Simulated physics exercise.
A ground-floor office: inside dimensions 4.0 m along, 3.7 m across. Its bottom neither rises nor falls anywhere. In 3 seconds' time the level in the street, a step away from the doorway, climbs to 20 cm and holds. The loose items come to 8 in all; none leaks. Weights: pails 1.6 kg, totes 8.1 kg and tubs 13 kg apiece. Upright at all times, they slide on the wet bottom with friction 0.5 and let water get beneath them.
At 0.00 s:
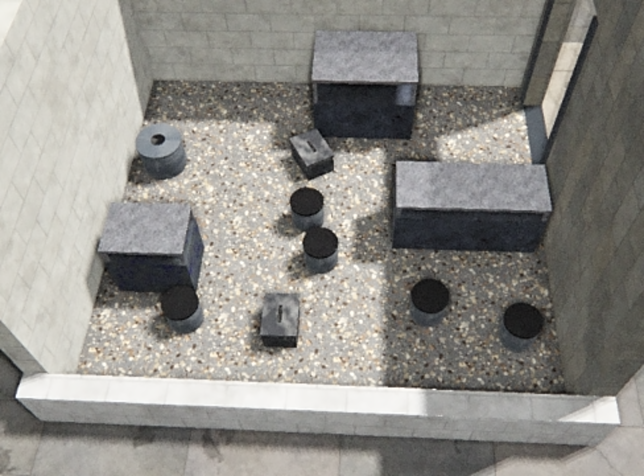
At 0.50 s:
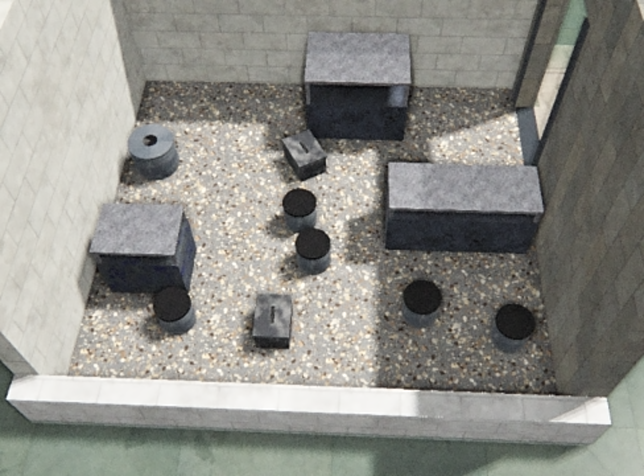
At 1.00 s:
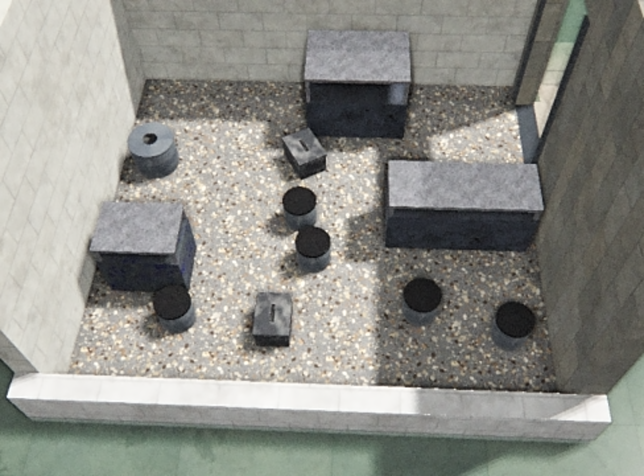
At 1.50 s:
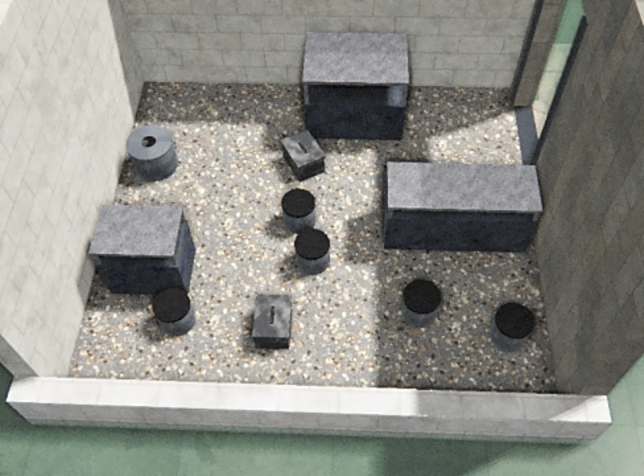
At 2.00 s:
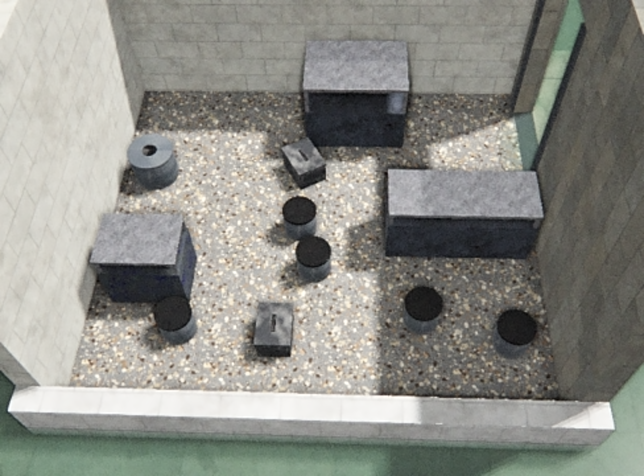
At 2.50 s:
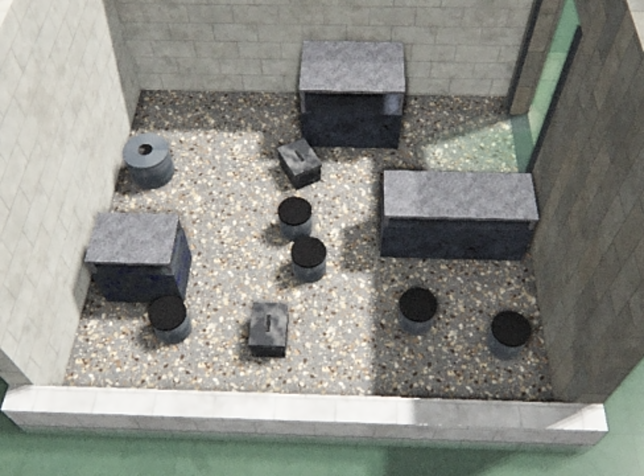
A walled room of dark blocks and cylinders stays still as greenish water spreads outside, then inside.
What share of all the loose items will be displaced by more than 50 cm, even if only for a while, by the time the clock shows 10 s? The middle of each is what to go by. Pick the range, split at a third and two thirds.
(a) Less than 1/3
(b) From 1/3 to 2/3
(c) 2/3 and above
(b) From 1/3 to 2/3.
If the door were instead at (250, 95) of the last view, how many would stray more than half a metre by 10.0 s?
In that case 6 of them.
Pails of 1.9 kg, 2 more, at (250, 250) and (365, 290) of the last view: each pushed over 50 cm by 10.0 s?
Well, the first one tops the mark, and the second stays under the mark.
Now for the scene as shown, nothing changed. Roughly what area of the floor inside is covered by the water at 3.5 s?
Wet: Near 2.5 m2.
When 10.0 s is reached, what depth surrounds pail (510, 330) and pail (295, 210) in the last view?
Around 2 cm and 3 cm.
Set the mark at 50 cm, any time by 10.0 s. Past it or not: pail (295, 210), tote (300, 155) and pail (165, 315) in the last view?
First farther, then farther, then farther.
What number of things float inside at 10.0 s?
My tally comes to 5.
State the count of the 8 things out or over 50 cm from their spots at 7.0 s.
At that time I count 3.
After 3.5 s 0 of 8 are over 50 cm from their spots; 0 afloat.
After 4.5 s 1 of 8 are over 50 cm from their spots; 0 afloat.
After 7.0 s 3 of 8 are over 50 cm from their spots; 2 afloat.
After 10.0 s 4 of 8 are over 50 cm from their spots, and 5 have been at some point; 5 afloat.
